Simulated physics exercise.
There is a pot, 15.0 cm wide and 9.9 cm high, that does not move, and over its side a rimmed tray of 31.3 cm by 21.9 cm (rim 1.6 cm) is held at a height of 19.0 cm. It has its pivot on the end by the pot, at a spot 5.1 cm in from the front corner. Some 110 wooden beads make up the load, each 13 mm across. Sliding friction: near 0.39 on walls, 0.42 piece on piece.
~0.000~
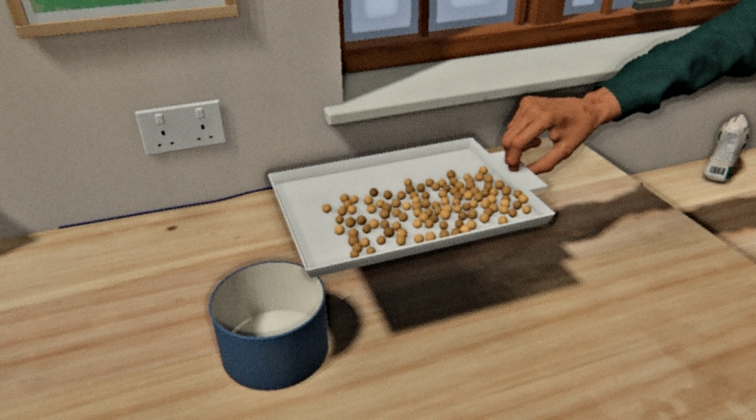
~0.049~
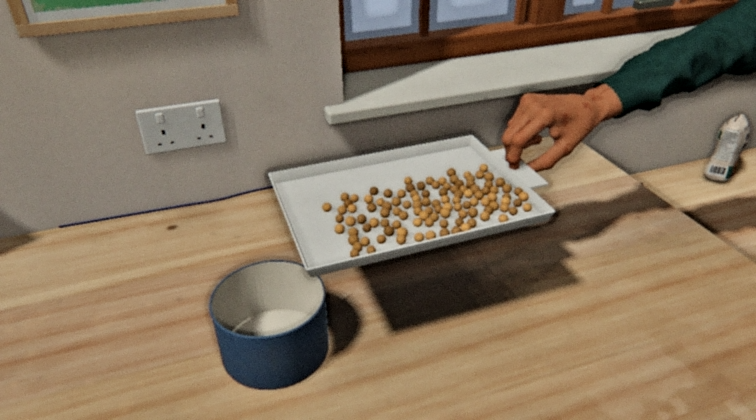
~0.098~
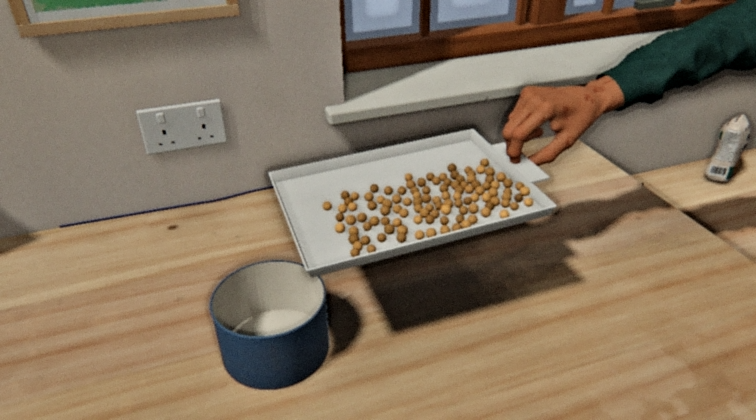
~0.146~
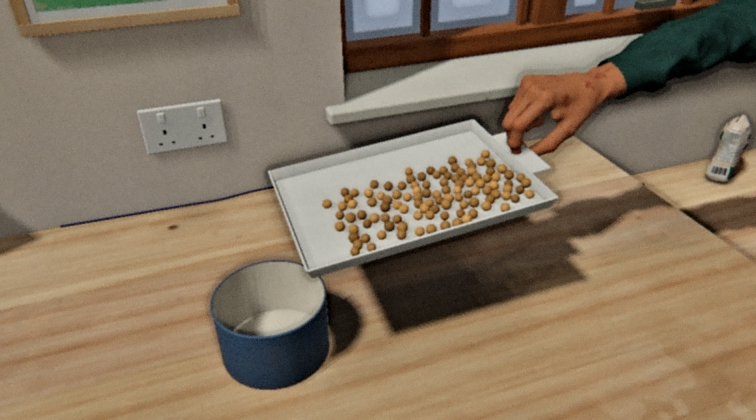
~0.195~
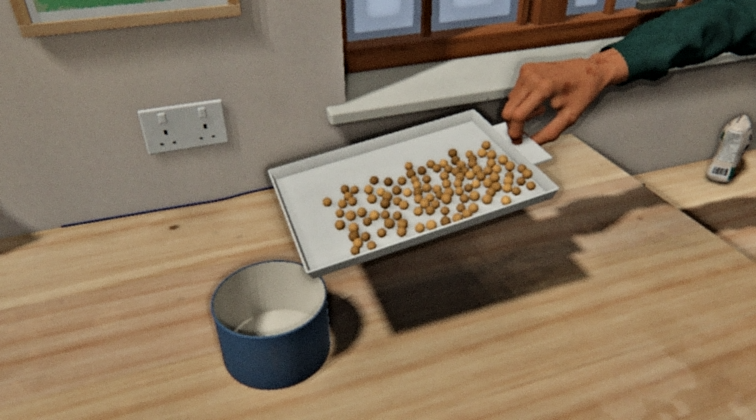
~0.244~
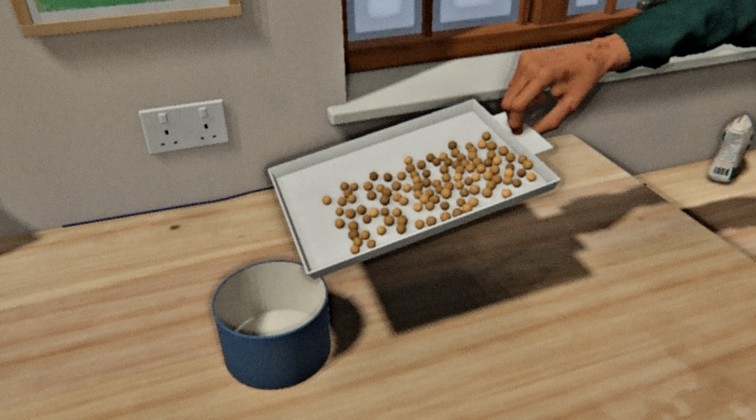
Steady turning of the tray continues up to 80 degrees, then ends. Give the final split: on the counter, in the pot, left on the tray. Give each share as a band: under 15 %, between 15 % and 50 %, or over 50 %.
Shares by band: Counter over 50 %, pot between 15 % and 50 %, tray under 15 %.
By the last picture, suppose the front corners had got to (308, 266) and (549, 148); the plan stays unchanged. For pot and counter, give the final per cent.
Split: Pot = 60, counter = 40.
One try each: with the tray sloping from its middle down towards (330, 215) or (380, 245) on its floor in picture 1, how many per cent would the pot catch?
65 and 5 %.
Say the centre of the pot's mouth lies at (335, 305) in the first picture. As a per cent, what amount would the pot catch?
20 %.
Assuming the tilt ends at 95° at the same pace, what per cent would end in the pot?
Around 40 %, I reckon.
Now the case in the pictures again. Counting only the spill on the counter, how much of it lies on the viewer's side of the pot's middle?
Near 100 in a hundred.
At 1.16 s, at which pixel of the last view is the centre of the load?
The load's centre is near (311, 227) at that time.
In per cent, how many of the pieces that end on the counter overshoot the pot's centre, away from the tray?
About 70 percent of the spill.
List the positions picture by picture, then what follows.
The first frame shows tray tilt 0 degrees, front corners at (310, 266) and (549, 212); middle of the pieces at (436, 206); pot at (268, 296).
The second frame shows tray tilt 1 degrees, front corners at (310, 266) and (549, 210); middle of the pieces at (436, 204).
The third frame shows tray tilt 2 degrees, front corners at (310, 266) and (551, 204); middle of the pieces at (437, 200).
The fourth frame shows tray tilt 5 degrees, front corners at (310, 267) and (552, 196), lowest corner left front; middle of the pieces at (437, 195).
The fifth frame shows tray tilt 8 degrees, front corners at (310, 268) and (553, 187), lowest corner left front; middle of the pieces at (437, 189).
The sixth frame shows tray tilt 11 degrees, front corners at (311, 269) and (554, 178), lowest corner left front; middle of the pieces at (437, 184); pot at (270, 296). The tray's pace is about 60 degrees a second.
After 0.79 s, tilt 43 degrees; the tray holds 100 %, the pot 0 %.
Then, at 1.16 s, tilt 66 degrees; the tray holds 90 %, the pot 0 %.
Then, at 1.61 s, tilt 80 degrees; the tray holds 40 %, the pot 15 %.
At rest (3.0 s), counter 55 %, pot 45 %, tray 0 %.
